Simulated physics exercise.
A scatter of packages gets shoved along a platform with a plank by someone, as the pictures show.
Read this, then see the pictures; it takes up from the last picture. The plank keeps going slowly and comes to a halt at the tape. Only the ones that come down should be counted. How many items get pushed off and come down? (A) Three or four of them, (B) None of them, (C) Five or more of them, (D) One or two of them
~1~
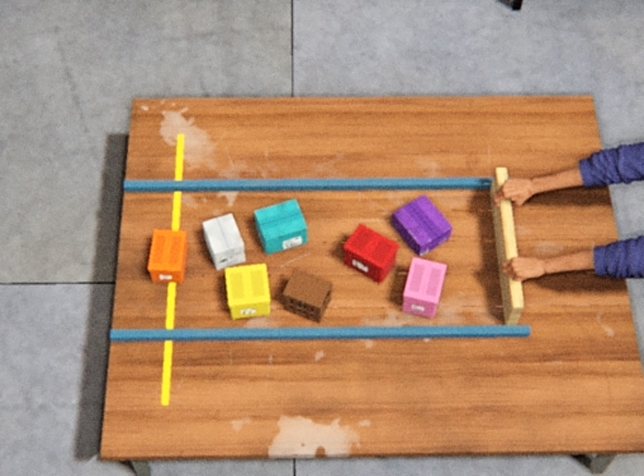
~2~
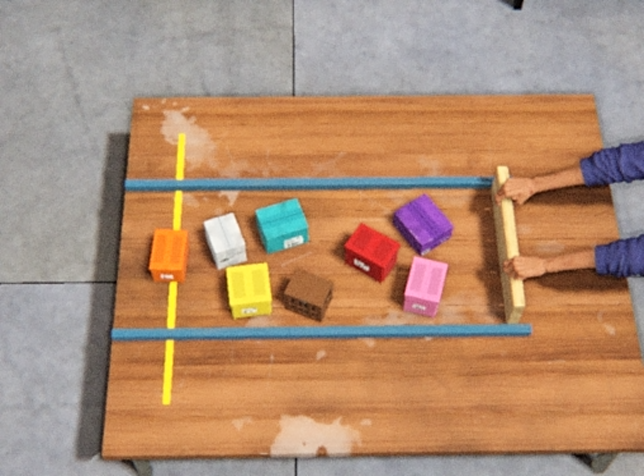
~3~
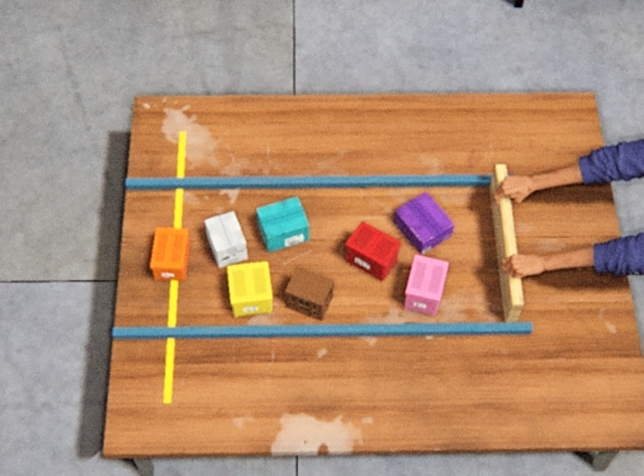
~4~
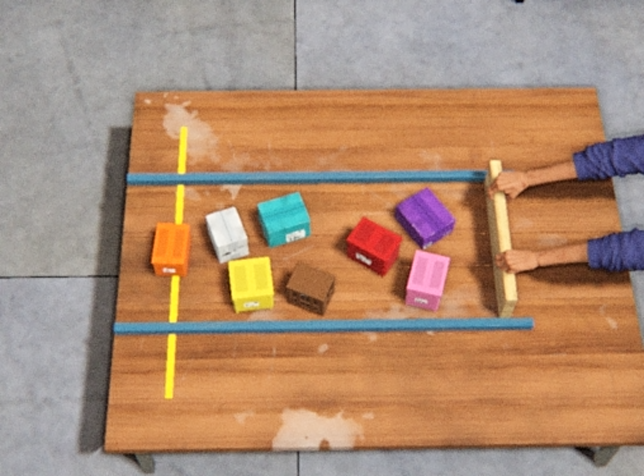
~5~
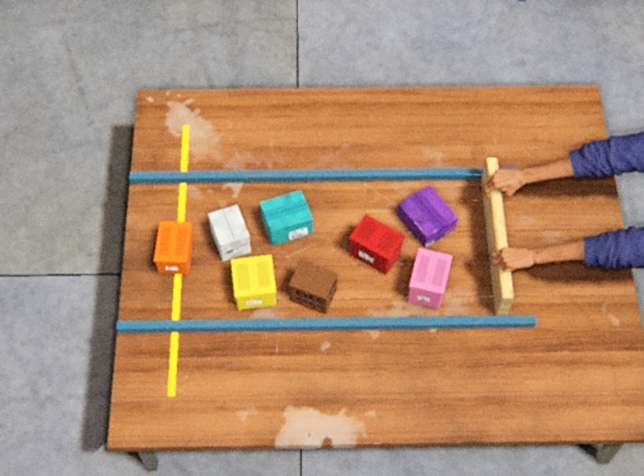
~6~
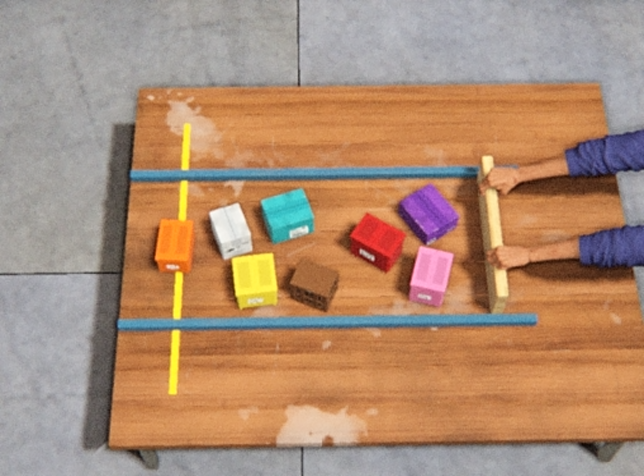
Three or four of them (A).
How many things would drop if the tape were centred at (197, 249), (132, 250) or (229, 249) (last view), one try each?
3, 8, 1.
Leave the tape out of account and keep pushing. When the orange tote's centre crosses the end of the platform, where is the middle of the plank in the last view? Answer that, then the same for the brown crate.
Roughly at (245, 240) and roughly at (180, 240).
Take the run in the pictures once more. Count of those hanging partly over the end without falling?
It's 2.
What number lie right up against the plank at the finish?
It touches 2.
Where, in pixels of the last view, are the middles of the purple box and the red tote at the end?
(162, 206) and (139, 243).
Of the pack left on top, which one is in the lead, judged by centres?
It's the brown crate that is foremost.
Soon after, none off yet; orange tote at rest near (176, 247); white parcel at rest near (231, 232); yellow tote at rest near (255, 282).
After that, none off yet; orange tote displaced a little near (162, 249); white parcel displaced about its own width near (190, 231); yellow tote displaced about its own width near (191, 287).
In the end, the number that fall off is three or four; gone, turquoise box, yellow tote, white parcel and orange tote.
